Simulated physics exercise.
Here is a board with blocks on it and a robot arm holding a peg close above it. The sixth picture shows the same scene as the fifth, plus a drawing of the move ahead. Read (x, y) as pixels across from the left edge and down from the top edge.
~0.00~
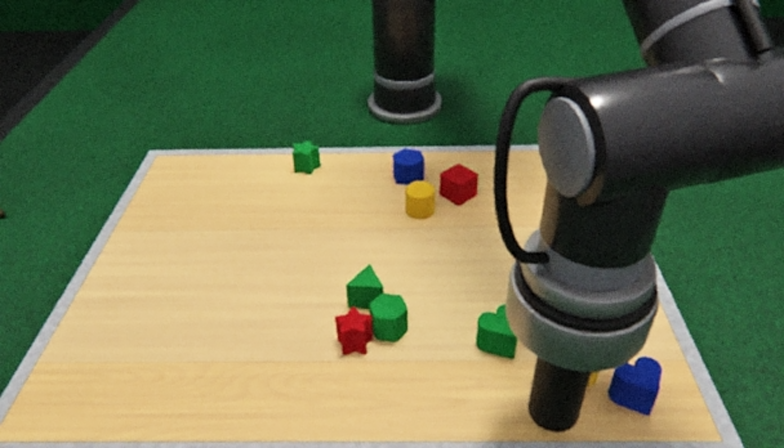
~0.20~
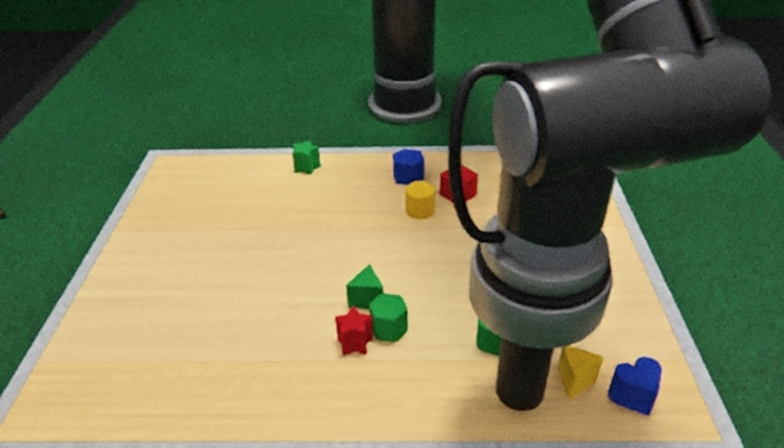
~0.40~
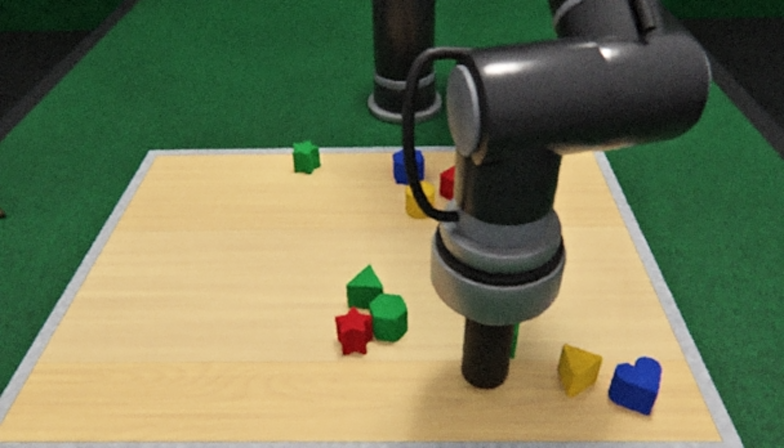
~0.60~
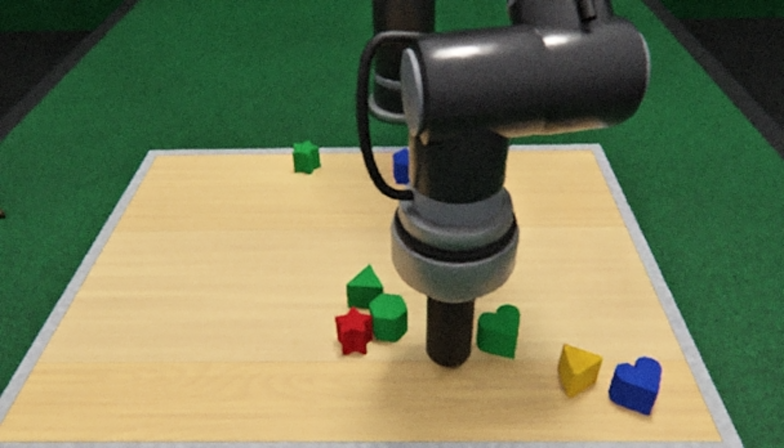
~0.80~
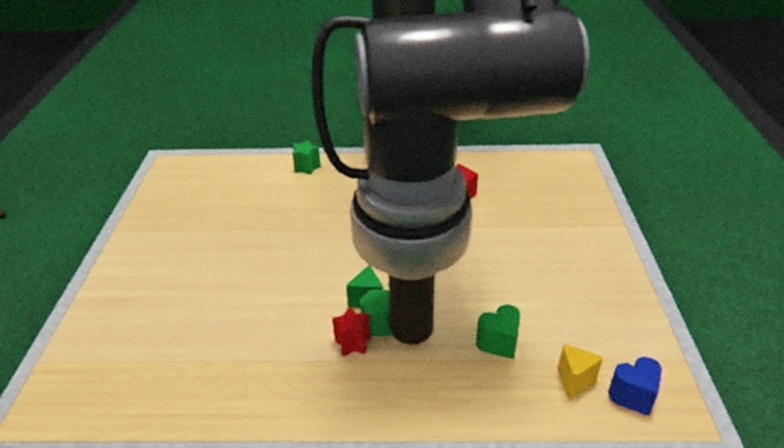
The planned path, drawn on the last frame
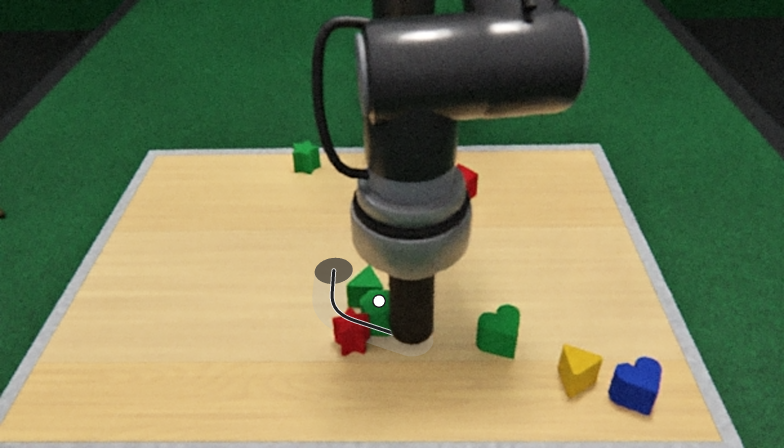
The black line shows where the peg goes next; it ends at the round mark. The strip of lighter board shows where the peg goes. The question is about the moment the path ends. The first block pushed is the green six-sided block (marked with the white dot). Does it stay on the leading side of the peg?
It is off to the side or behind.
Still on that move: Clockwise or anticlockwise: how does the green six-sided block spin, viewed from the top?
Its rotation is counterclockwise.
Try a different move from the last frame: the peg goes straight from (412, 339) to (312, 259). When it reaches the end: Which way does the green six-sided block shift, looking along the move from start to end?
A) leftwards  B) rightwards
Answer: A.
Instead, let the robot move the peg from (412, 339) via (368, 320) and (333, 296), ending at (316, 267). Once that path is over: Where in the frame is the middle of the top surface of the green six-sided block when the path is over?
The centre of its top will be at (276, 249).
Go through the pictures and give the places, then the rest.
Tip of the peg (553, 411), middles of tops, red star-shaped block (353, 320), green triangular piece (366, 278), green six-sided block (388, 306), green heart block (502, 320), in the first frame.
Peg (519, 391), nothing pushed, in the second frame.
Peg (484, 371), nothing pushed, in the third frame.
Peg (448, 350), nothing pushed, in the fourth frame.
Peg (412, 328), red star-shaped block (351, 320), green triangular piece (366, 278), green six-sided block (379, 301), green heart block (502, 320), in the fifth frame.
The line goes from (412, 339) over (367, 325) and (333, 303) to (334, 271); the dot is on the green six-sided block.
On the path given first. One third of the way, peg (365, 313); red star-shaped block (337, 320), turned 55° anticlockwise; green triangular piece (363, 270), turned 15° clockwise; green six-sided block (335, 285).
Two thirds of the way, peg (332, 291); red star-shaped block (330, 320), turned 80° anticlockwise; green triangular piece (362, 268), turned 35° clockwise; green six-sided block (300, 268).
At the end, peg (333, 260); red star-shaped block (330, 320), turned 80° anticlockwise; green triangular piece (362, 262), turned 80° clockwise; green six-sided block (294, 262), turned 35° anticlockwise; green heart block unmoved.
